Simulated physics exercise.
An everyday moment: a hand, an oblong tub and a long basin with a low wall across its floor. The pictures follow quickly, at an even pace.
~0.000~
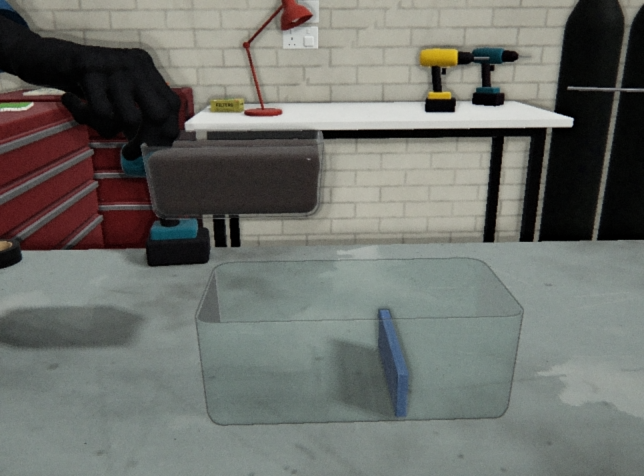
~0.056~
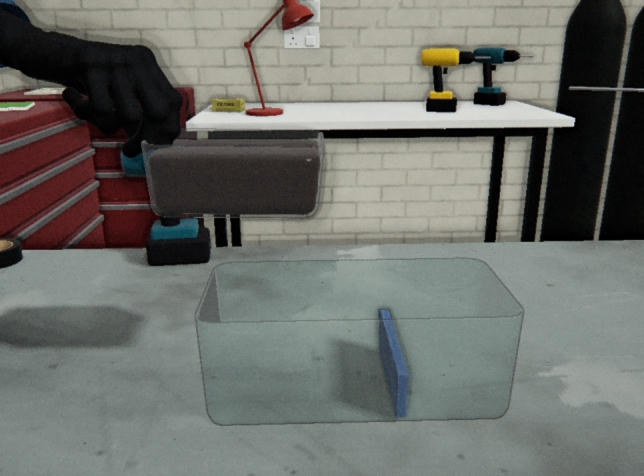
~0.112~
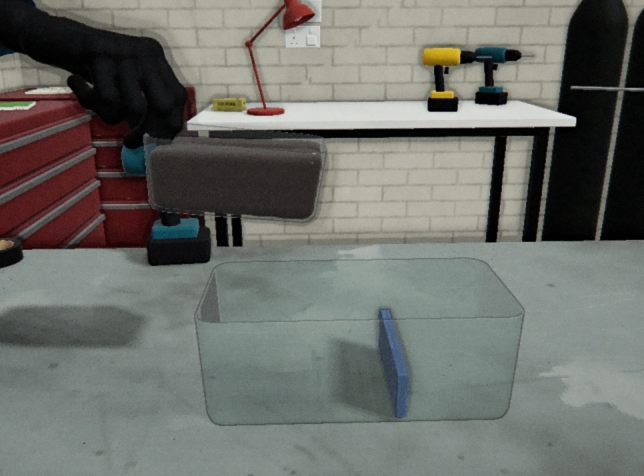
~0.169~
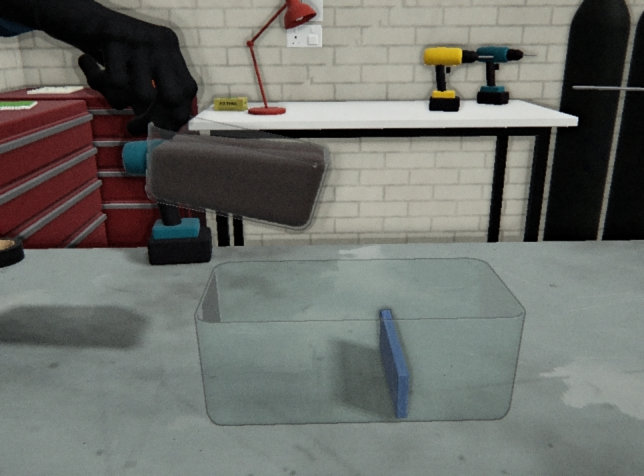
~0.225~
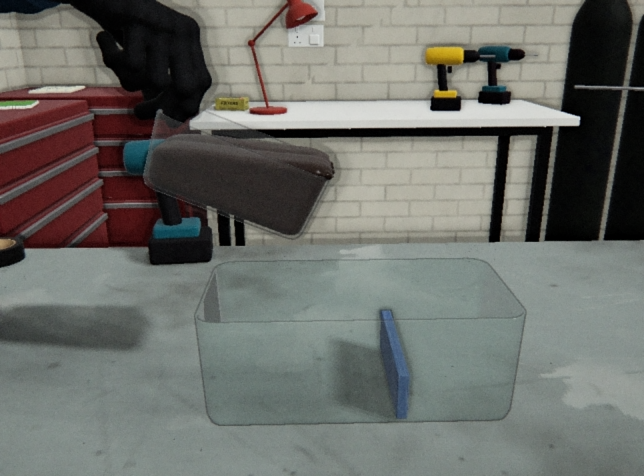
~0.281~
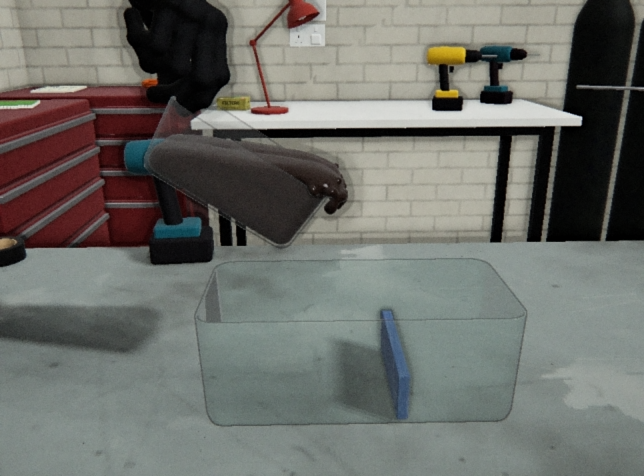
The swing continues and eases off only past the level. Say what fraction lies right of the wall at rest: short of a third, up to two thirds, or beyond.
The share right of the wall is not even a third.
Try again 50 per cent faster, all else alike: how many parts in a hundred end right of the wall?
Close to 10 per cent.
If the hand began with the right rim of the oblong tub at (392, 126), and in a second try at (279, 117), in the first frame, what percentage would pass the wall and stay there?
In turn 70 and 5 in a hundred.
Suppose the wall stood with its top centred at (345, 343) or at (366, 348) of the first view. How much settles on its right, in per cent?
Near 70 % and 55 %.
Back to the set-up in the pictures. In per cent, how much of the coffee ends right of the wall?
About 25 per cent.
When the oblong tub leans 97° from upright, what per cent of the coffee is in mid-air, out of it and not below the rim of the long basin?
It comes to 25 per cent or so.
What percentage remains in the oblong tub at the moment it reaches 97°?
Some 10 per cent.
A moment on, the oblong tub is tipped on its side and 9 per cent is still to pour, 41 is left of the wall and 24 right of it.
Next, the oblong tub is tipped right over and 0 per cent is still to pour, 68 is left of the wall and 23 right of it.
Then the oblong tub is tipped right over and 0 per cent is still to pour, 71 is left of the wall and 24 right of it.
Later the oblong tub is tipped right over and 0 per cent is still to pour, 71 is left of the wall and 24 right of it.
In the end 71 per cent lies left of the wall, 24 right of it and 6 outside.
